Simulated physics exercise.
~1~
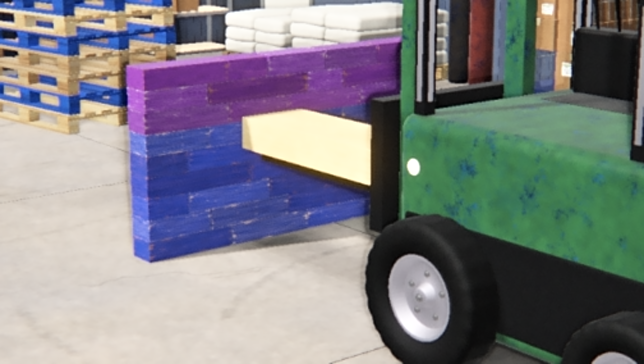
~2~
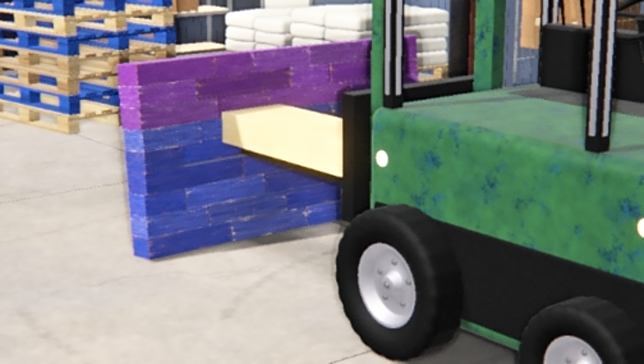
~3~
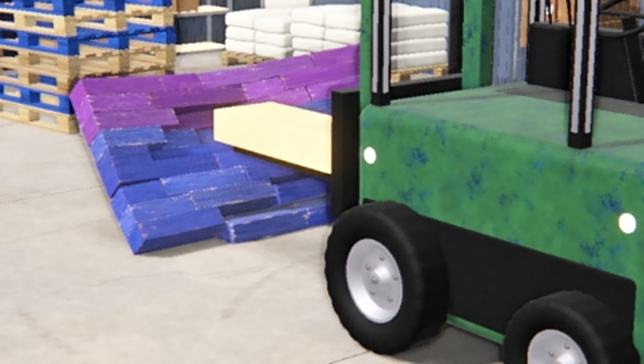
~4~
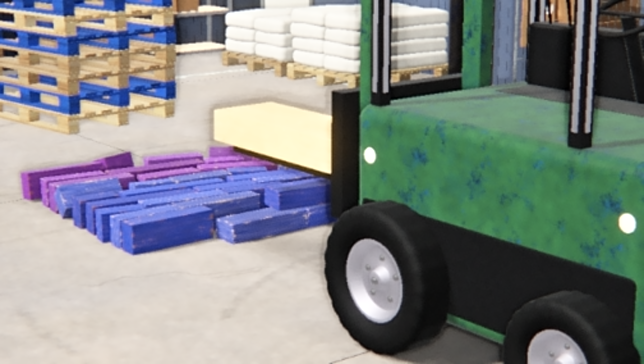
A green forklift moved left, pushing a pale block into a standing wall of blue and purple bars until it leaned, then stopped as the wall toppled away from it and ended up as a low, scattered spread of bars across the floor.
